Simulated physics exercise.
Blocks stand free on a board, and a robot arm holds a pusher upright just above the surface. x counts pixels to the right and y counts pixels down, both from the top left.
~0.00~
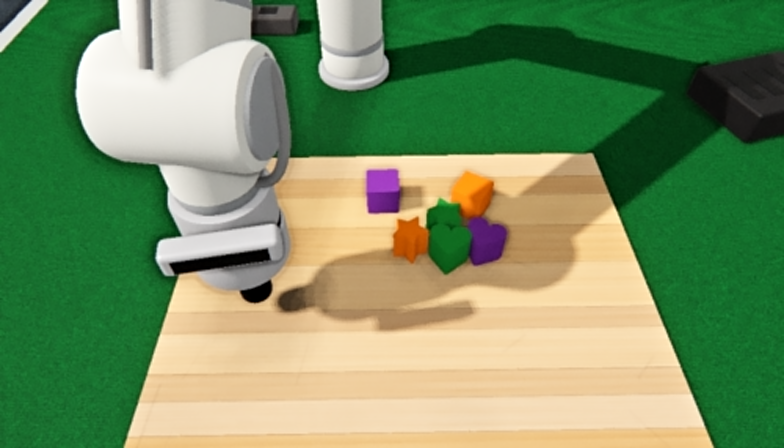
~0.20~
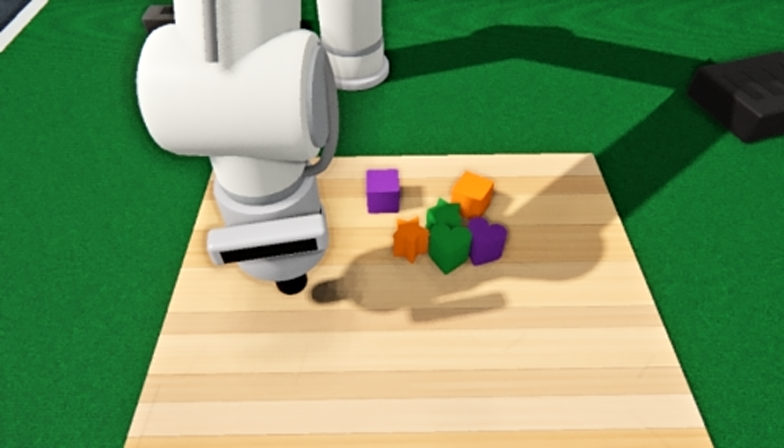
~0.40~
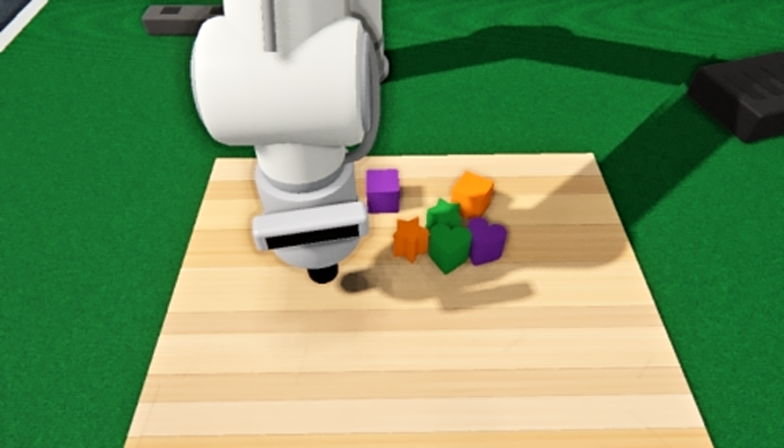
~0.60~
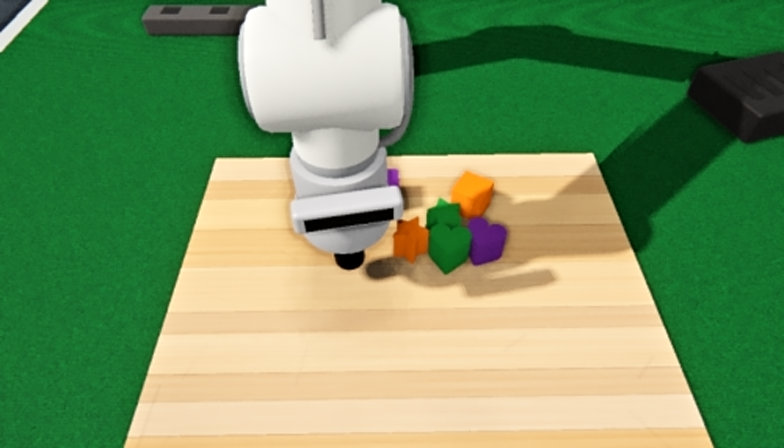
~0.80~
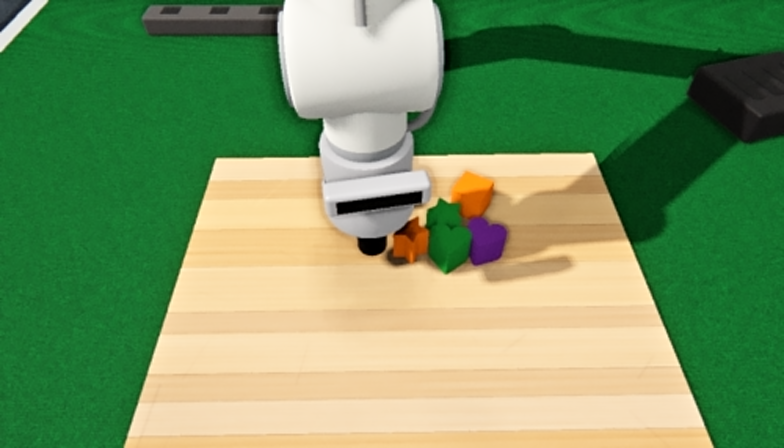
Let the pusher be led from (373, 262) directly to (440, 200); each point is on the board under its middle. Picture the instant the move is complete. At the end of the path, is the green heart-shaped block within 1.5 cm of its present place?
Going by the path, yes.
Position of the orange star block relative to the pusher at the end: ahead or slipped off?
Answer: Slipped away.
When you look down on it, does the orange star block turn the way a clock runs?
The answer is yes.
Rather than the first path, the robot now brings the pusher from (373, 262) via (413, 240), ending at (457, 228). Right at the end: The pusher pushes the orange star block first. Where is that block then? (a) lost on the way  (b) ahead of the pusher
b
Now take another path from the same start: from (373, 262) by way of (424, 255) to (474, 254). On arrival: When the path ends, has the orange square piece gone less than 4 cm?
Yes
The first path, step by step. One third of the way, pusher at (398, 223); orange star block at (424, 220); green star block at (450, 208).
Two thirds of the way, pusher at (421, 202); orange star block at (437, 213), turned 45° clockwise; green star block at (464, 204); green heart-shaped block at (453, 237); purple heart-shaped block at (489, 231).
At the end, pusher at (442, 184); orange star block at (437, 211), turned 55° clockwise; green star block at (464, 205); green heart-shaped block at (453, 237); purple heart-shaped block at (489, 231).
